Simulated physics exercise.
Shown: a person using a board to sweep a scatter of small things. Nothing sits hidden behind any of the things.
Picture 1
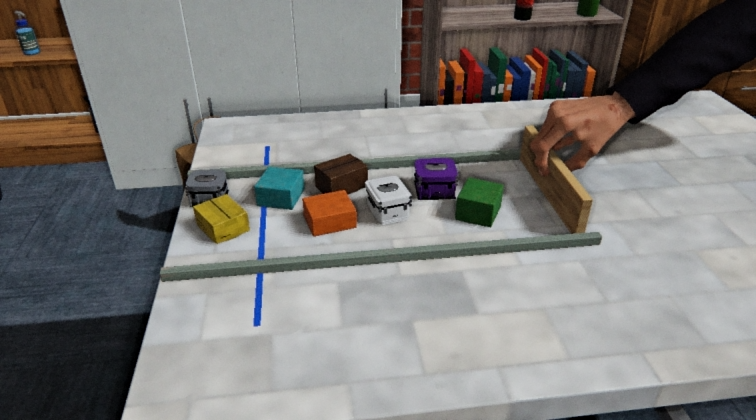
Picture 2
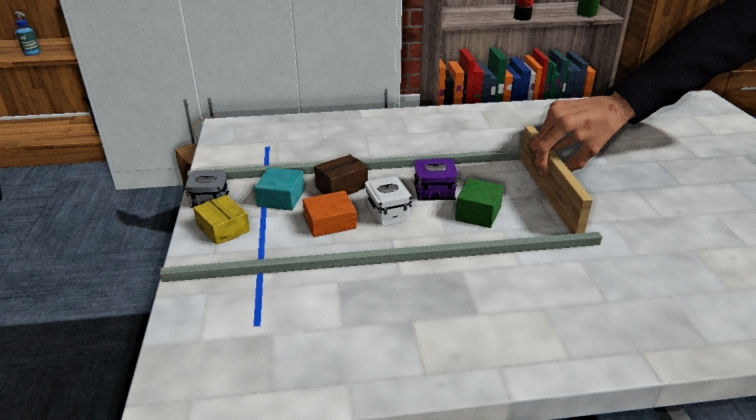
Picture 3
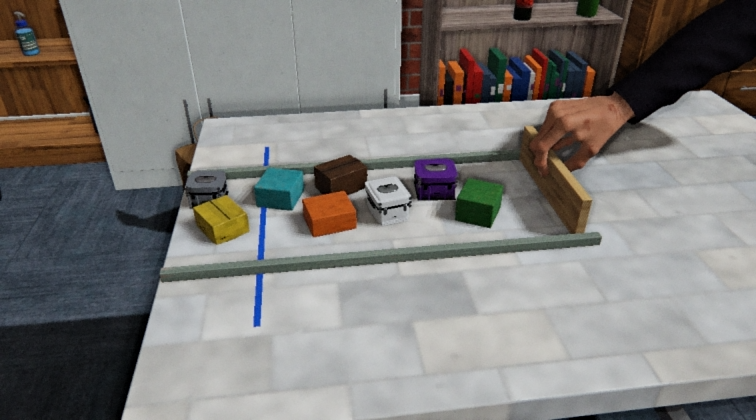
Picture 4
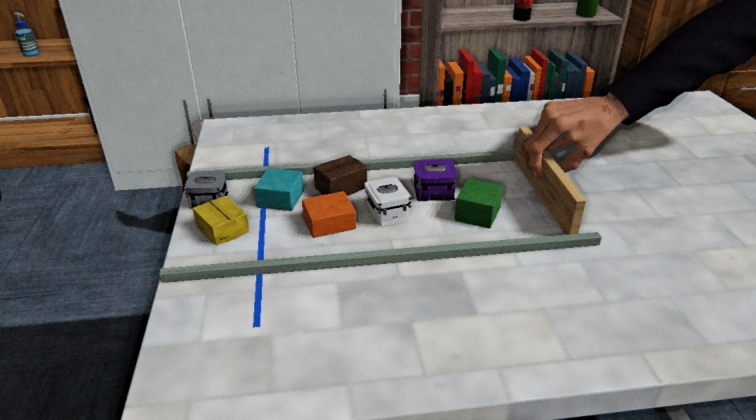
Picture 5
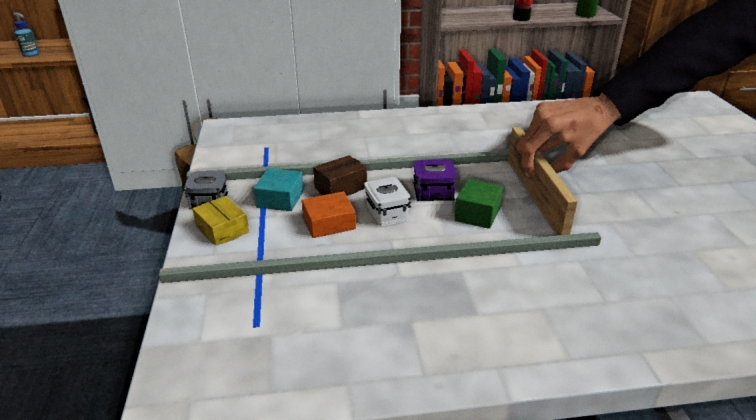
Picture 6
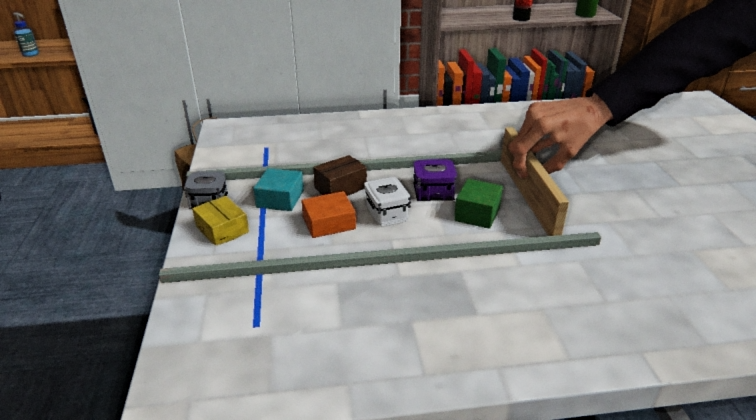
A hand in a dark sleeve grips a wooden board upright at the right of a pale tiled tabletop, seen from slightly above, with shelves of books behind. Between two grey-green rails sit grey, yellow, turquoise, brown, orange, white, purple and green boxes and cases, a blue tape line crossing at left. The hand slides the board slightly left, while the boxes and camera stay still.
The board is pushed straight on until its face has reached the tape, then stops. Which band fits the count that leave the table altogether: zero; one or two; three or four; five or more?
I predict the count lost over the end will be three or four.
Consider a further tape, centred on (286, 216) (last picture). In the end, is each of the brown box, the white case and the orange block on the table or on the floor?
Brown box remains, white case remains, orange block remains.
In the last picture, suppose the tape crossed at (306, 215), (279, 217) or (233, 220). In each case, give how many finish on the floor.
Result per try: 2; 2; 5.
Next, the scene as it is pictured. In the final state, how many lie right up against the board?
Count: 2.
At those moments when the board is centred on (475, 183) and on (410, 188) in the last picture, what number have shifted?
Tally: First 1; then 5.
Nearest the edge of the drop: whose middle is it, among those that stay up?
Brown box.
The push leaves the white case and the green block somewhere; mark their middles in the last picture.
You'll see the white case at (202, 217), with the green block at (241, 227).
Soon after, none off yet; grey case at rest near (207, 190); yellow box at rest near (221, 220); turquoise block at rest near (279, 189).
Then, none off yet; grey case moving near (201, 191); yellow box moved a little near (203, 221); turquoise block moved about its own width near (244, 193).
At rest, the number that fall off is three or four; fallen, orange block, turquoise block, yellow box and grey case.
